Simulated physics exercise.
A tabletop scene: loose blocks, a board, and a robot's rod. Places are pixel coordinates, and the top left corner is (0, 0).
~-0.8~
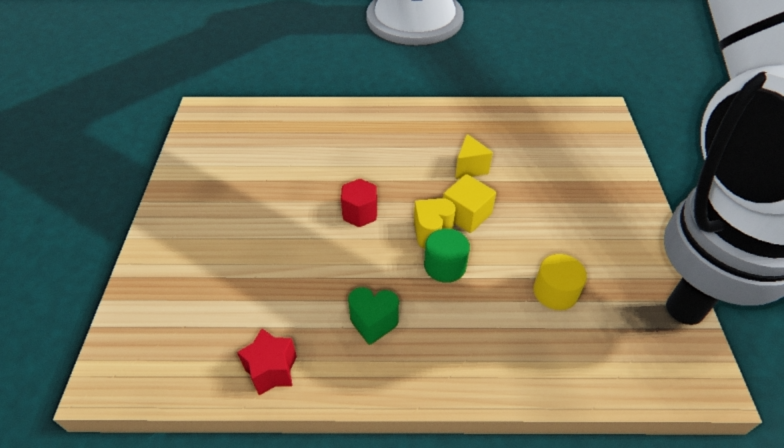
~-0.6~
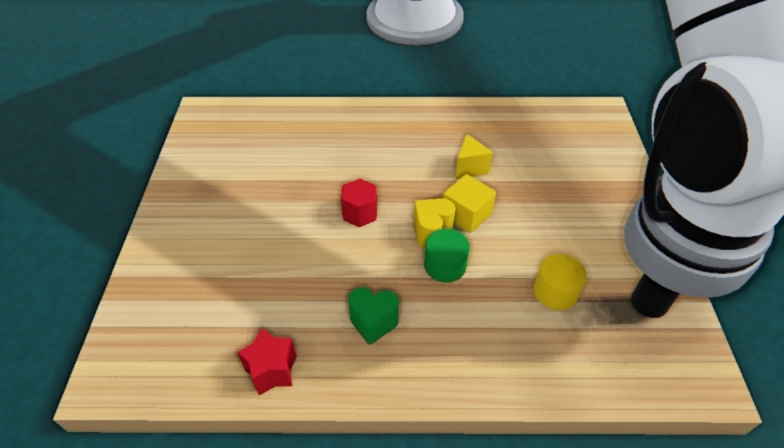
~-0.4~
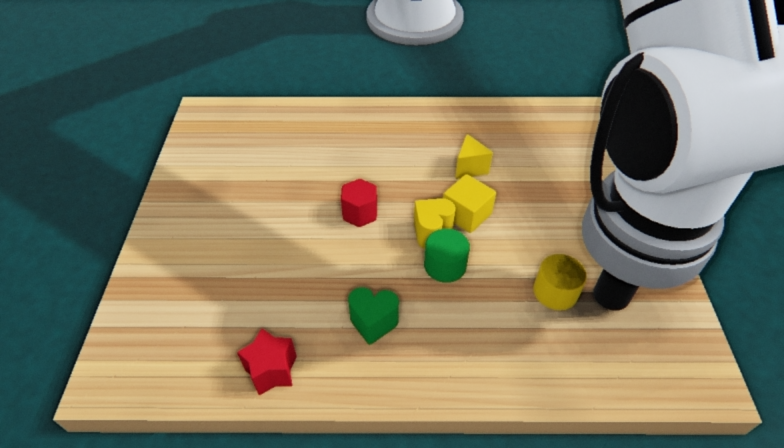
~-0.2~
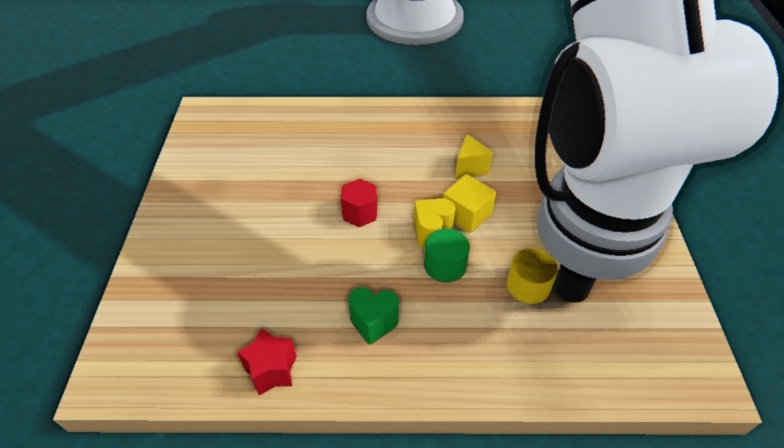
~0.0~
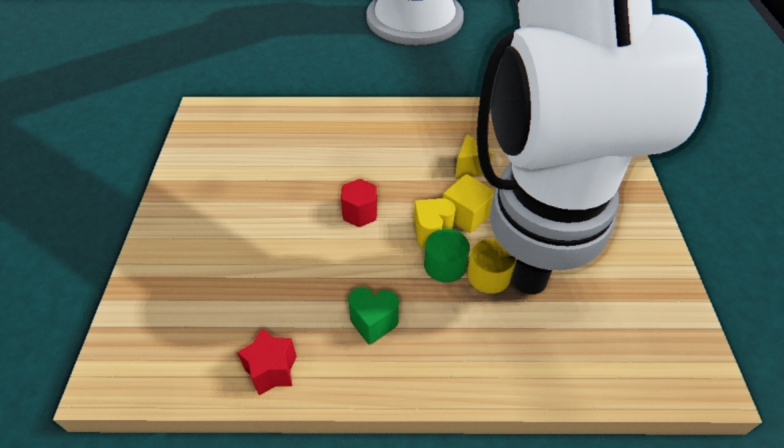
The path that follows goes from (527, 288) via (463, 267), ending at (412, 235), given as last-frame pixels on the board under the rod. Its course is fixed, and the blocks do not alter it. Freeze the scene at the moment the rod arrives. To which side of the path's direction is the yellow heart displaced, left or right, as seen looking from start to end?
Picture yourself facing from the start of the path to its end: The yellow heart moves off to your right.
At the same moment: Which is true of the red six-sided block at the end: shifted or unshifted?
Well, the red six-sided block holds its place.
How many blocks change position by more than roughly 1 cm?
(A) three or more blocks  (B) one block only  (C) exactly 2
Correct choice: A.
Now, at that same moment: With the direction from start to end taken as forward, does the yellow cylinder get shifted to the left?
Yes, that is how it ends up.
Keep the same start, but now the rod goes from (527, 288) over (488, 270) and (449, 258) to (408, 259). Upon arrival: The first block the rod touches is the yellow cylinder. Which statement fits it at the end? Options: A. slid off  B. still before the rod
Option B.
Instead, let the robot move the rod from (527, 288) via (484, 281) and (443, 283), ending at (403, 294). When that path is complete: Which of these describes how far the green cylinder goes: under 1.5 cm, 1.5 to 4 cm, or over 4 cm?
Long, over 4 cm.
On the path given first. One third of the way, rod at (485, 267); yellow heart at (428, 207), turned 30° clockwise; green cylinder at (404, 237); yellow cylinder at (448, 245).
Two thirds of the way, rod at (444, 249); yellow heart at (426, 205), turned 45° clockwise; green cylinder at (363, 231); yellow cylinder at (407, 234).
At the end, rod at (412, 228); red six-sided block in place; yellow heart at (417, 192), turned 60° clockwise; green cylinder at (335, 234); yellow square in place; yellow cylinder at (378, 226).
